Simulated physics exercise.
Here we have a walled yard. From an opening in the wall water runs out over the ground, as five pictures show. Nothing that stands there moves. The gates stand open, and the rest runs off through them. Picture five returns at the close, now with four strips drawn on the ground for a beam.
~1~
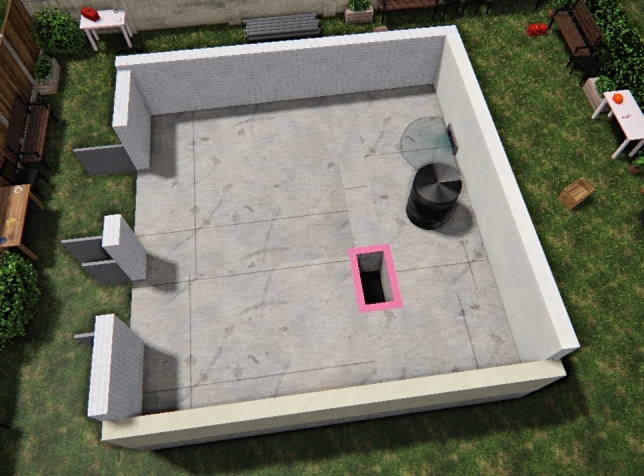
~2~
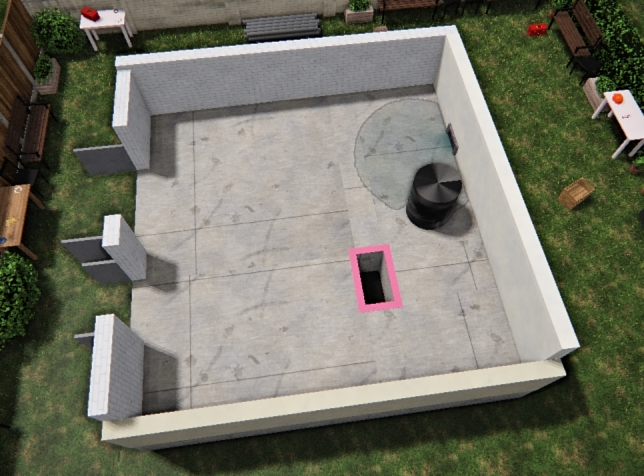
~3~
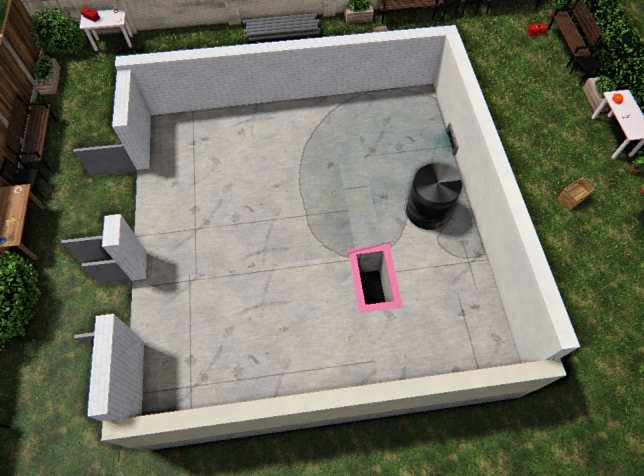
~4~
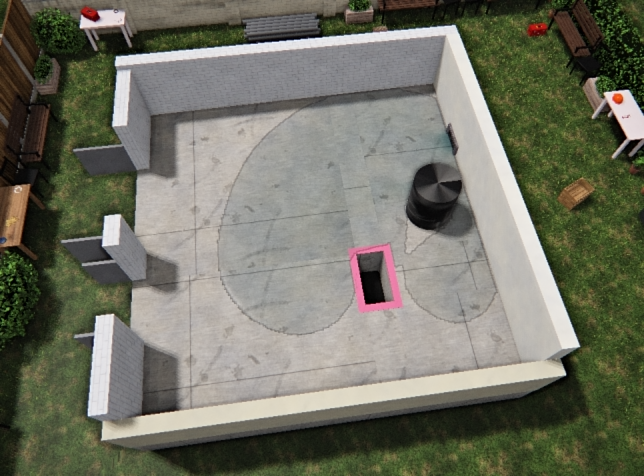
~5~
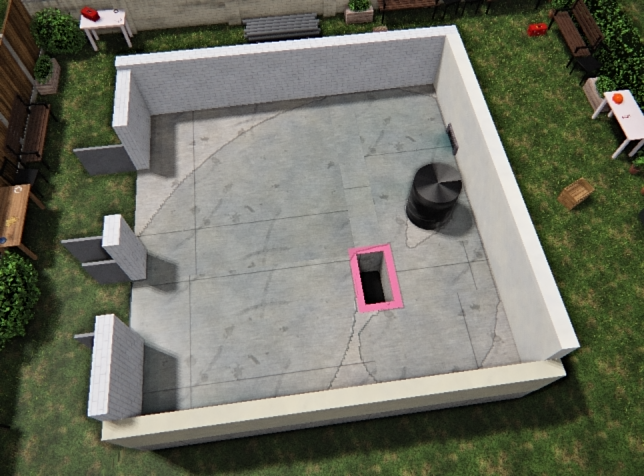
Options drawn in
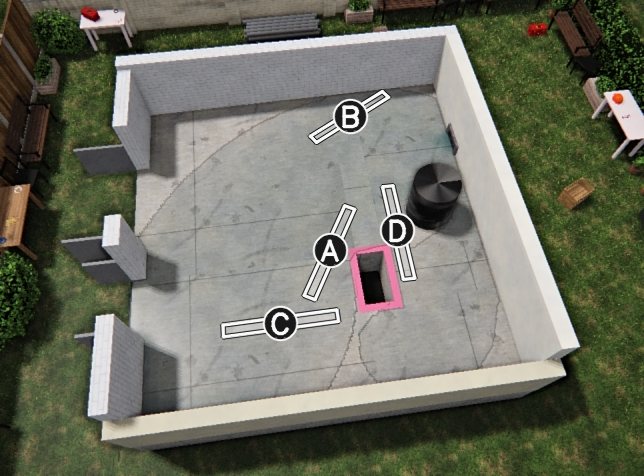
In a walled yard with a concrete floor and open gates on the left, a small patch of water appears by the right wall, beside a dark round tank. It spreads leftward and down around the tank, reaches the pink-edged pit and passes both sides, then covers most of the floor.
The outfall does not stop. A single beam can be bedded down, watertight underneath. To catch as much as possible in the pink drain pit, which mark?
Place A.
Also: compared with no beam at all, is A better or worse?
Place A is better.
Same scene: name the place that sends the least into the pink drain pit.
That is place D.
In white, A from (309, 297) to (349, 207); B from (313, 139) to (385, 94); C from (223, 330) to (337, 315); D from (409, 278) to (387, 186).
For place A, about 18 % of the stream goes into the pink drain pit, about 79 % out by the gates.
For place B, about 10 % of the stream goes into the pink drain pit, about 87 % out by the gates.
For place C, about 10 % of the stream goes into the pink drain pit, about 86 % out by the gates.
For place D, next to none of the stream goes into the pink drain pit, about 95 % out by the gates.
